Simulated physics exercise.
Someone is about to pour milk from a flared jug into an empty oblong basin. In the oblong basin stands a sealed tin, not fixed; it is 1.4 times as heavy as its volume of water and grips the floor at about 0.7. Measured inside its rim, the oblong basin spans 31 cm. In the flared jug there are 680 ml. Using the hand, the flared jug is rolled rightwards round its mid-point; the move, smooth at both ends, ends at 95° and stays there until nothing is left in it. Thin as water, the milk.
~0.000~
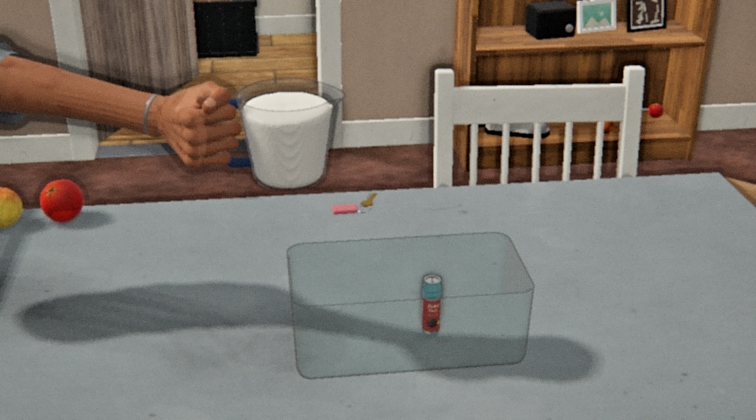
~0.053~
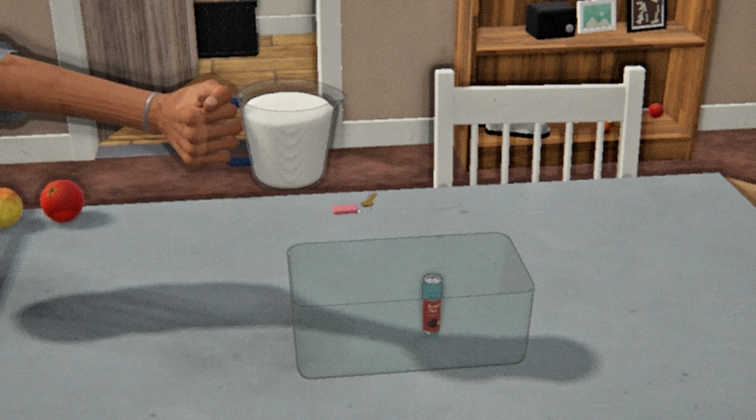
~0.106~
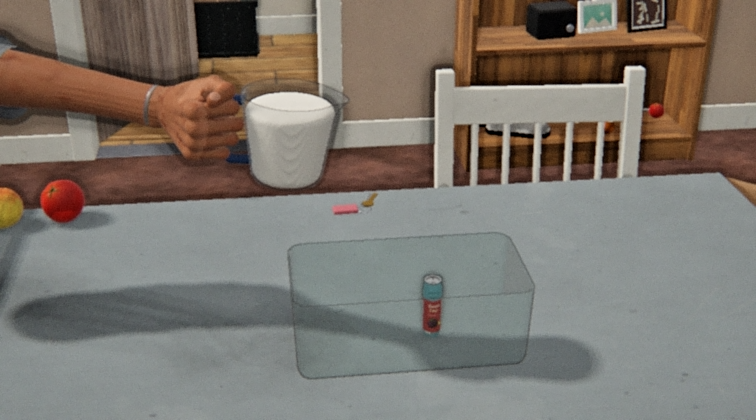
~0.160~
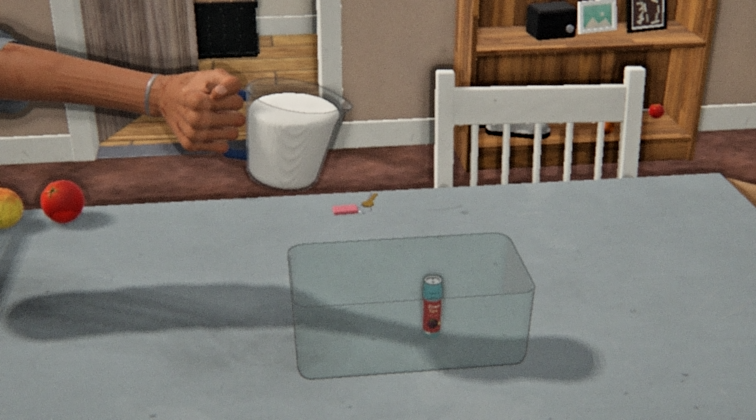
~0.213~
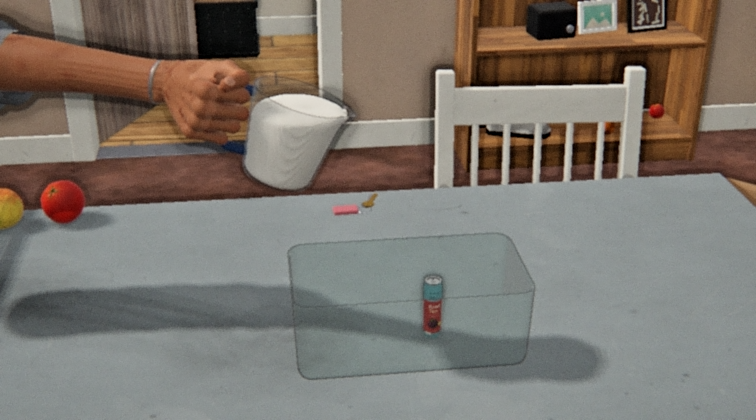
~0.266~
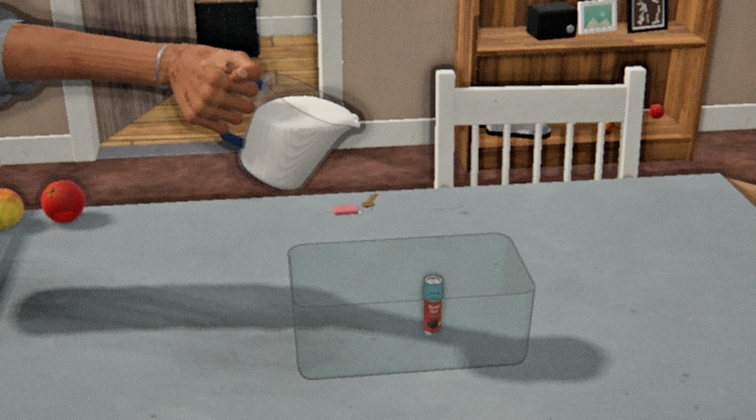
At a grey table, a hand holds a clear flared jug of milk above and left of a transparent oblong basin with a small red tin inside, then gradually tilts the jug rightwards, its milk shifting toward the lowered rim.
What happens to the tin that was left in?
Overturned.
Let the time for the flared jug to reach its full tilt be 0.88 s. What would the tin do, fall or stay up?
Then it tips over.
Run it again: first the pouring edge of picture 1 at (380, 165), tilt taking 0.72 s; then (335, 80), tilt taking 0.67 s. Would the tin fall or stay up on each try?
Trial 1 - tin tips; trial 2 - tin tips.
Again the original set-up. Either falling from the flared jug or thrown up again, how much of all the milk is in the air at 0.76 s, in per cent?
24 per cent, roughly.
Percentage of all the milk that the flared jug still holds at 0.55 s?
Remaining: Near 56 % of the total.
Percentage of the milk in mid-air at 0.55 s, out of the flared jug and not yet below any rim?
Estimate: About 34 % of all of it.
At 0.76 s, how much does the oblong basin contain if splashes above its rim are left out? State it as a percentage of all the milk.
About 60 per cent.
After 0.55 s the tilt is 83° and 56 per cent is still to pour; the tin stands where it began.
After 0.76 s the tilt is 95° and 15 per cent is still to pour; the tin leans 26°.
After 0.98 s the tilt is 95° and 3 per cent is still to pour; the tin lies on its side.
After 1.22 s the tilt is 95° and 0 per cent is still to pour; the tin lies on its side.
In the end the tin lies on its side.
